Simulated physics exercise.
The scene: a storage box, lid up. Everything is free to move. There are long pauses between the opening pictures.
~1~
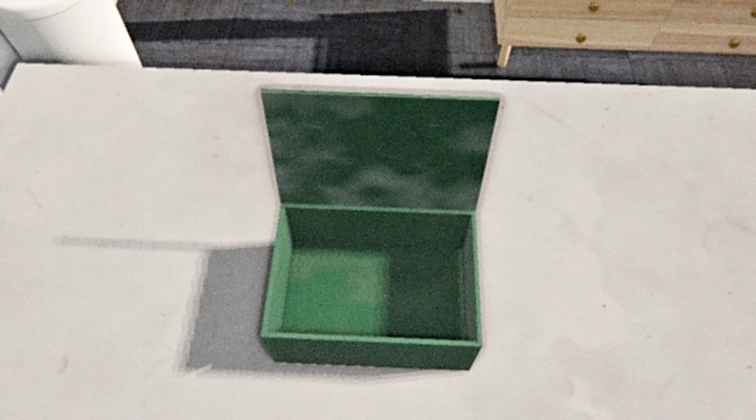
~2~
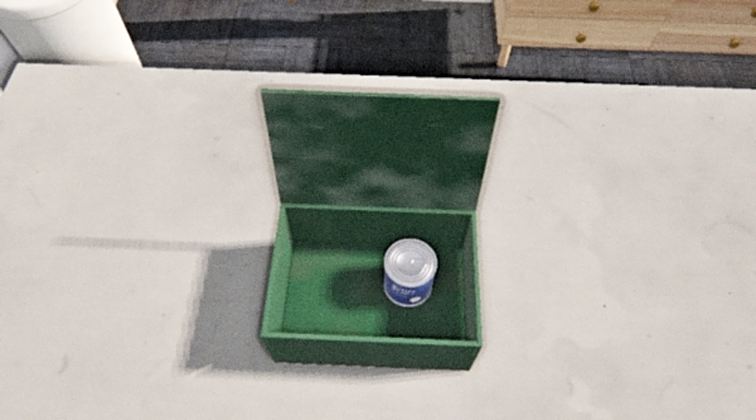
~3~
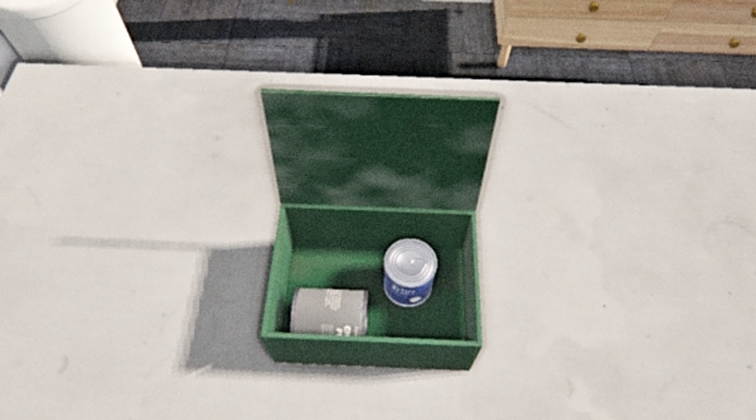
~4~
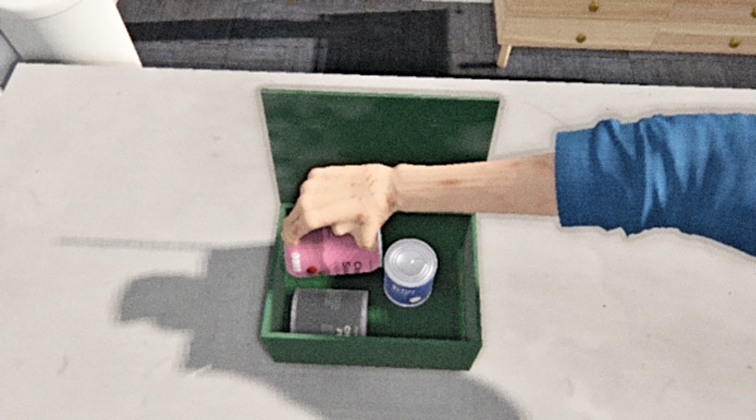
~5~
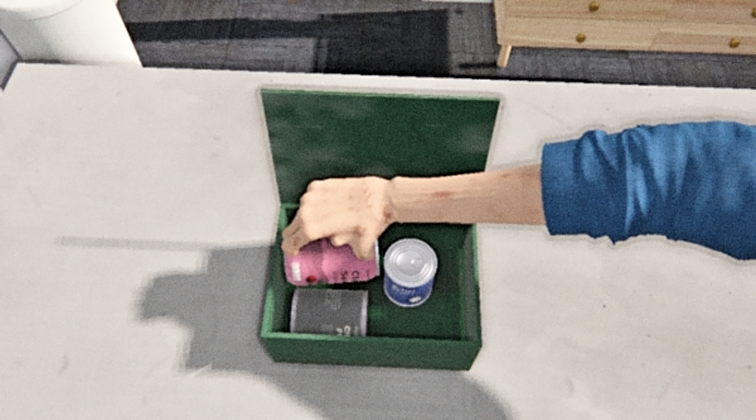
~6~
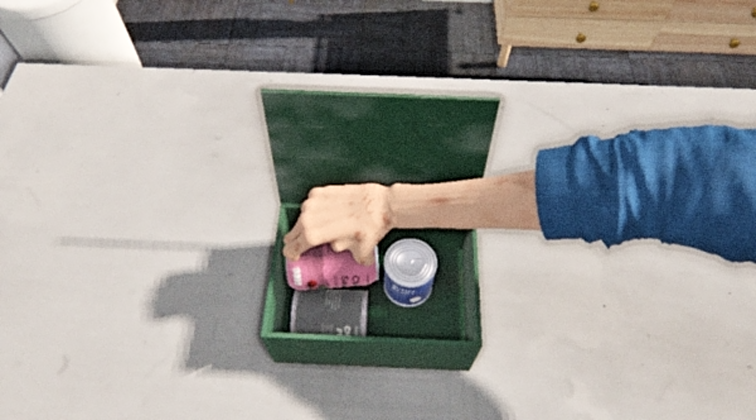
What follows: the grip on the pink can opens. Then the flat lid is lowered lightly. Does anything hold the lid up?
Outcome: The lid closes.
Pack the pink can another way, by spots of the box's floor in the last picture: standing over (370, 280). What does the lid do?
Then it shuts flat.
Then, 1.20 s later than the last frame, lid starting down; pink can moved about its own width near (337, 255).
Then, 1.80 s later than the last frame, lid 35° above the rim; pink can moved about its own width near (337, 255).
When it is over, lid shut; moved from the start, pink can; the other 2 as before. End places, in pixels of the last picture, pink can near (337, 255).
